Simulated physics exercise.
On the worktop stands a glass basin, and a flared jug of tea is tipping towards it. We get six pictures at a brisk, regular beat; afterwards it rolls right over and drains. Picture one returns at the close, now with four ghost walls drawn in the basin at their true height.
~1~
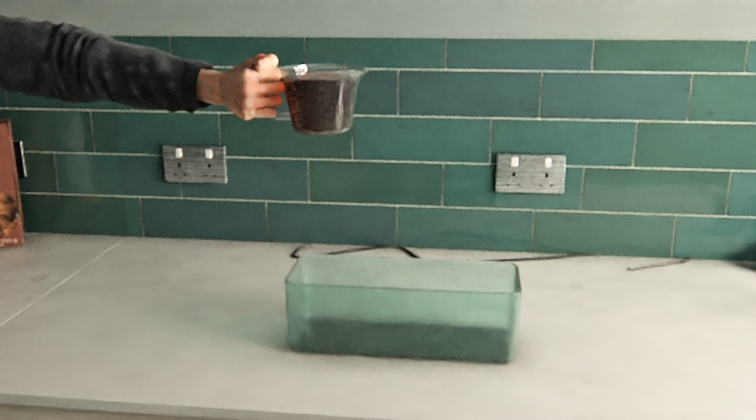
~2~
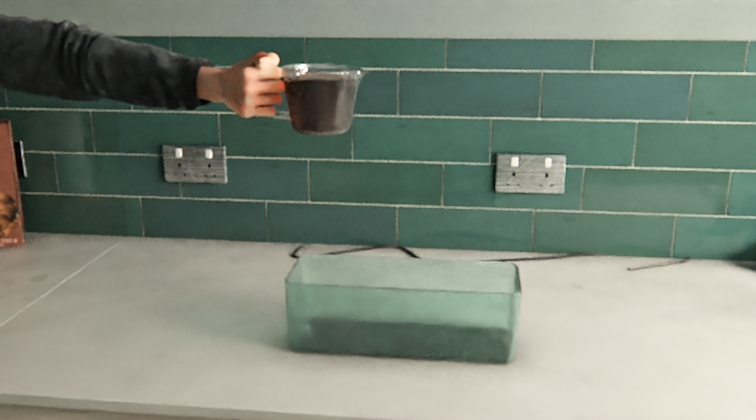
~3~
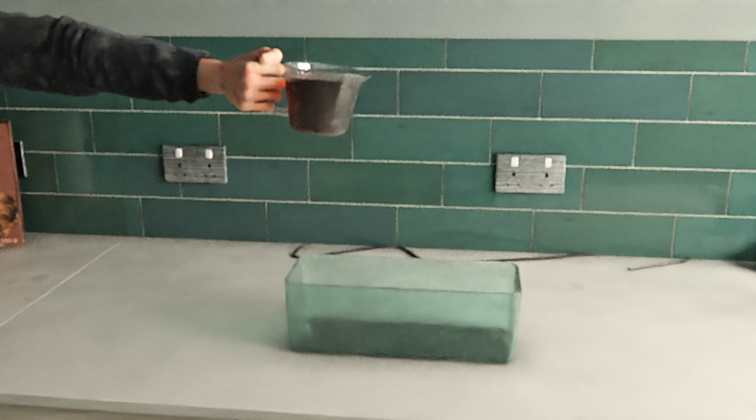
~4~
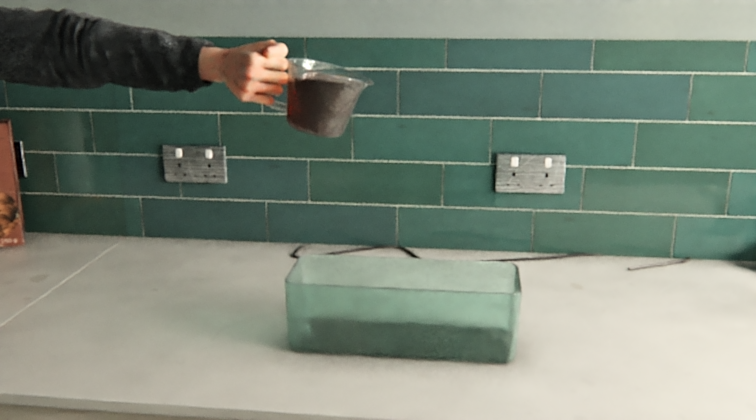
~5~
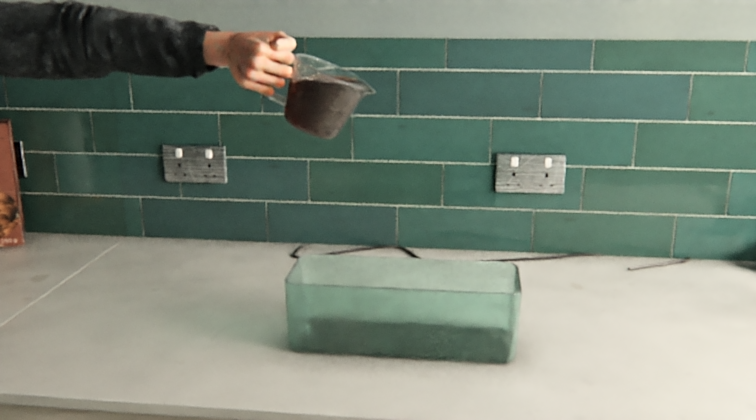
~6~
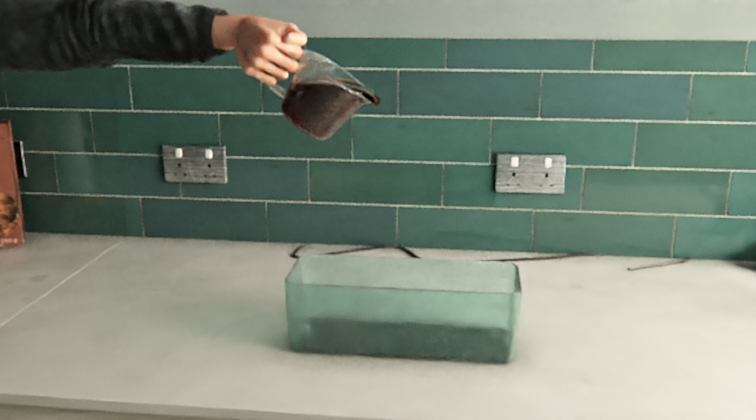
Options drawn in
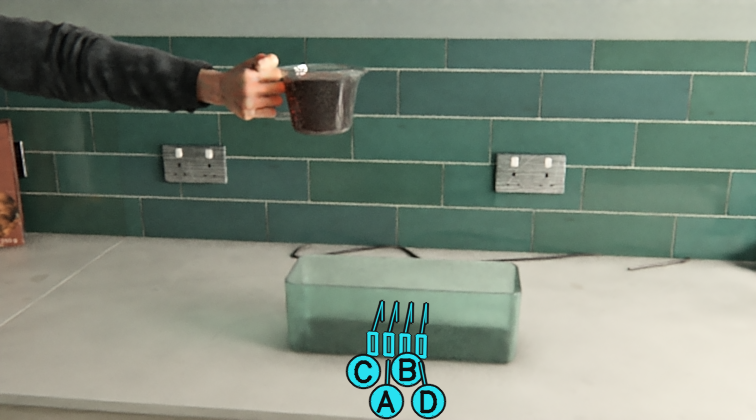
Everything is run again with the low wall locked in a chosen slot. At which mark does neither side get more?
It is D.
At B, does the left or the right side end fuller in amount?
The right one.
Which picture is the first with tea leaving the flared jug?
In picture 6.
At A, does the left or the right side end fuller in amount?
More ends on the right.
On the marked copy, A at (388, 360); B at (404, 361); C at (372, 359); D at (420, 362).
With A, about 11 % ends left of the wall and 84 % right of it; 5 % is lost outside.
With B, about 15 % ends left of the wall and 80 % right of it; 5 % is lost outside.
With C, about 13 % ends left of the wall and 82 % right of it; 6 % is lost outside.
With D, about 55 % ends left of the wall and 41 % right of it; 4 % is lost outside.
